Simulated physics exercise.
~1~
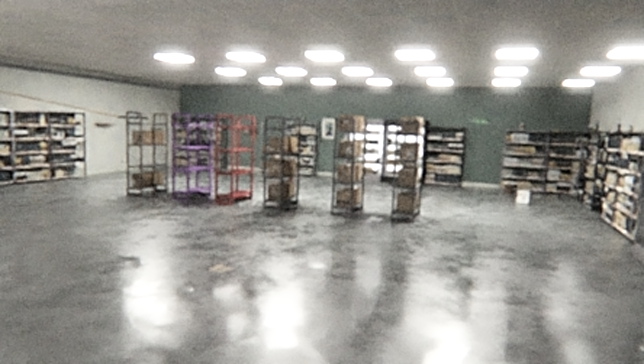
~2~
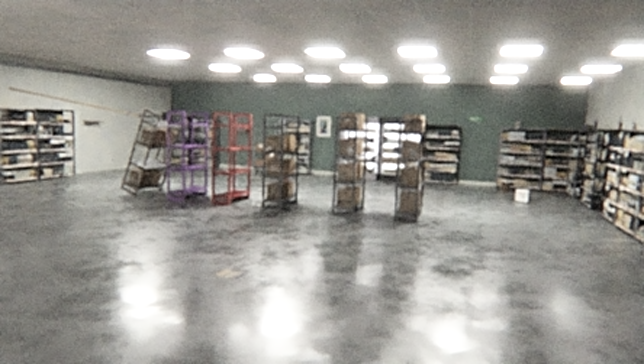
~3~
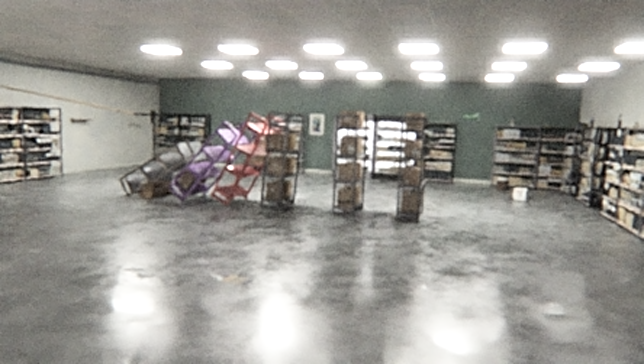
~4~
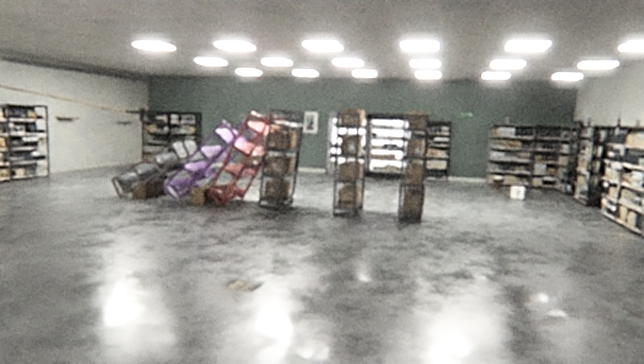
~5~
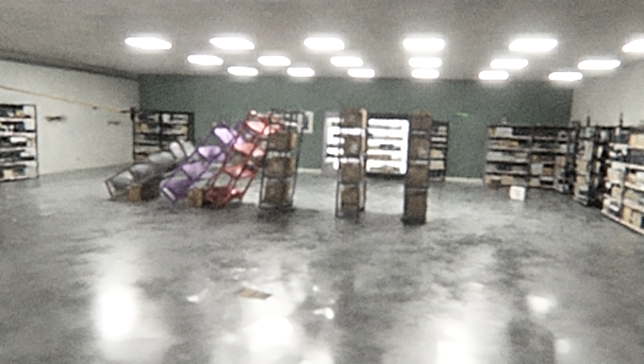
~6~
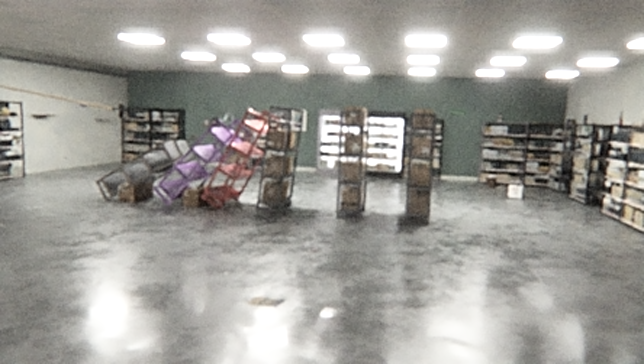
A row of six shelving units stood in a warehouse until a pole tipped the leftmost one to the right into the purple unit, which toppled against the red one; all three ended slumped against the next unit, which stayed upright with the last two.
